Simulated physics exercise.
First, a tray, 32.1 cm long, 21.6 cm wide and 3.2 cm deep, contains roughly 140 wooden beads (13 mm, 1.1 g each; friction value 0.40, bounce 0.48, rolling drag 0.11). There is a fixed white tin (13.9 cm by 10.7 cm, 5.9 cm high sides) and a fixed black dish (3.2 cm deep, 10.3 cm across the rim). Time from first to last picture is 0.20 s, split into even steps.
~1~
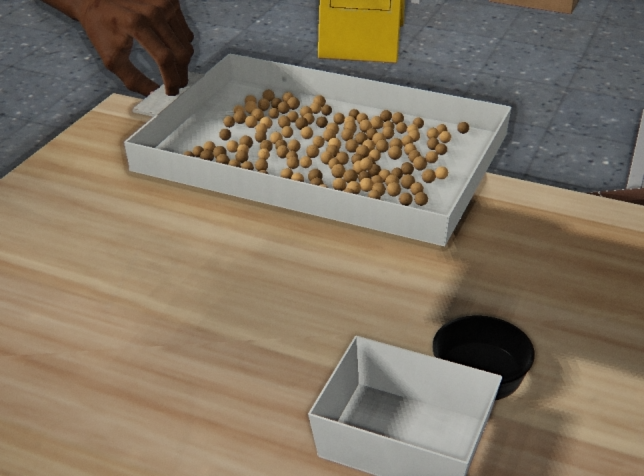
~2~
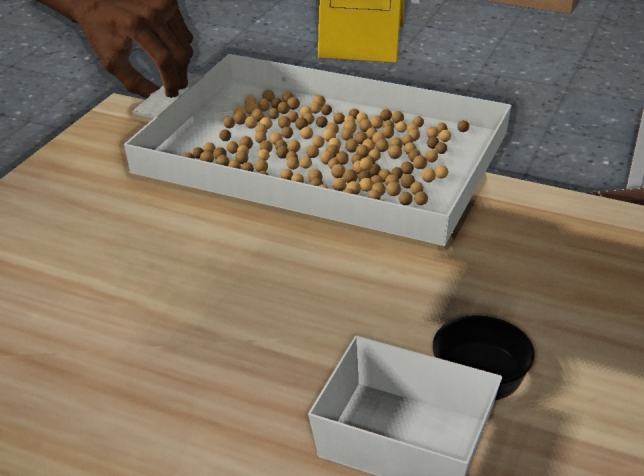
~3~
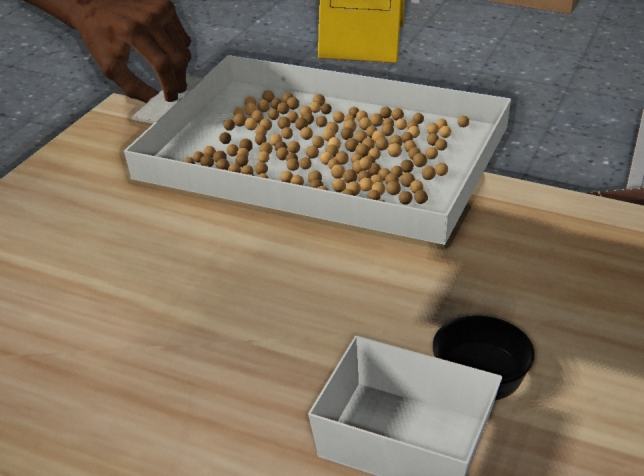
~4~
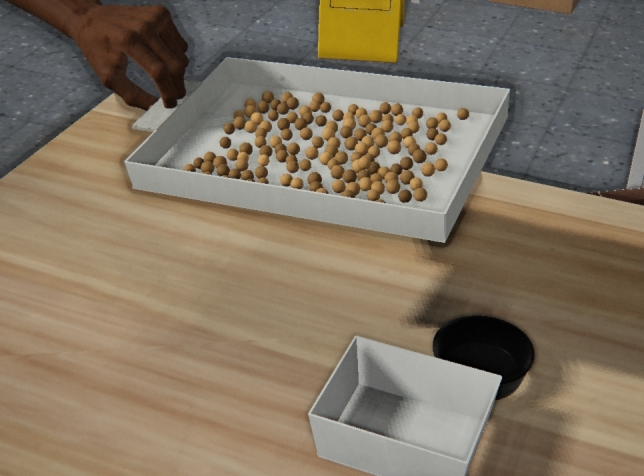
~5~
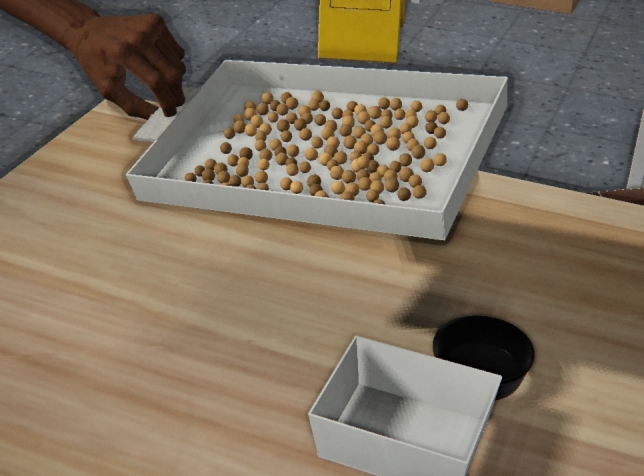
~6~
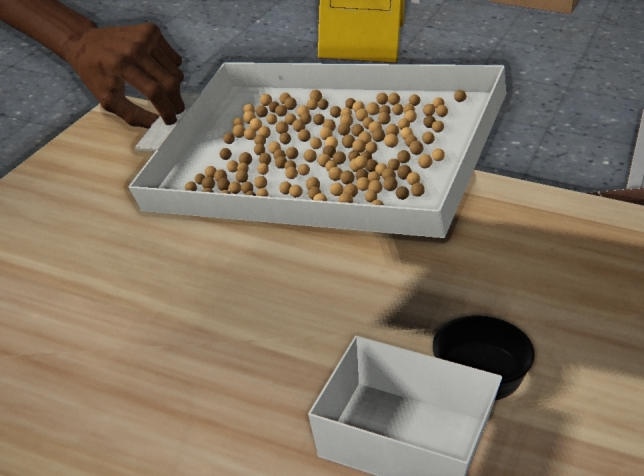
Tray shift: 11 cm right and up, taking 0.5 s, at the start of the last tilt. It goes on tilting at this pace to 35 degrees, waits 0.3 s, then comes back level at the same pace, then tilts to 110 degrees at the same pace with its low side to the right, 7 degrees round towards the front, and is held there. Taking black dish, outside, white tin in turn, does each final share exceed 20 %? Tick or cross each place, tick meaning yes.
Black dish: Cross; outside: Tick; white tin: Cross.
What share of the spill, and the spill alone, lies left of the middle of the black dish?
Around 70 percent of the spill.
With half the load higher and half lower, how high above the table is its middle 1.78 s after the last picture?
About 12 centimetres.
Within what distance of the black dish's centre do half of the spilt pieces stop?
That comes to some 10 cm from the centre.
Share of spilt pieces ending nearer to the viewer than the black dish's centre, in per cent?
I'd say somewhere near 50 in a hundred.
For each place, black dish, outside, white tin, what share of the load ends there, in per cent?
The black dish ends with 10 per cent, 75 per cent lands outside, and the white tin gets 10 per cent.
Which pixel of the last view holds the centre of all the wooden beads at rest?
Look near (444, 358) in the final view.
Then, 0.68 s after the last picture, tilt 27 degrees; tray 100 %; middle of all pieces on or above the table near (251, 188).
Then, 1.25 s after the last picture, tilt 22 degrees; tray 100 %; middle of all pieces on or above the table near (301, 134).
Then, 1.78 s after the last picture, tilt 79 degrees; black dish 5 %, outside 10 %, tray 65 %, in the air 15 %; middle of all pieces on or above the table near (473, 292).
Then, 2.28 s after the last picture, tilt 110 degrees; white tin 10 %, black dish 10 %, outside 55 %, tray 5 %, in the air 15 %; middle of all pieces on or above the table near (461, 345).
In the end, white tin 10 %, black dish 10 %, outside 75 %, tray 0 %.
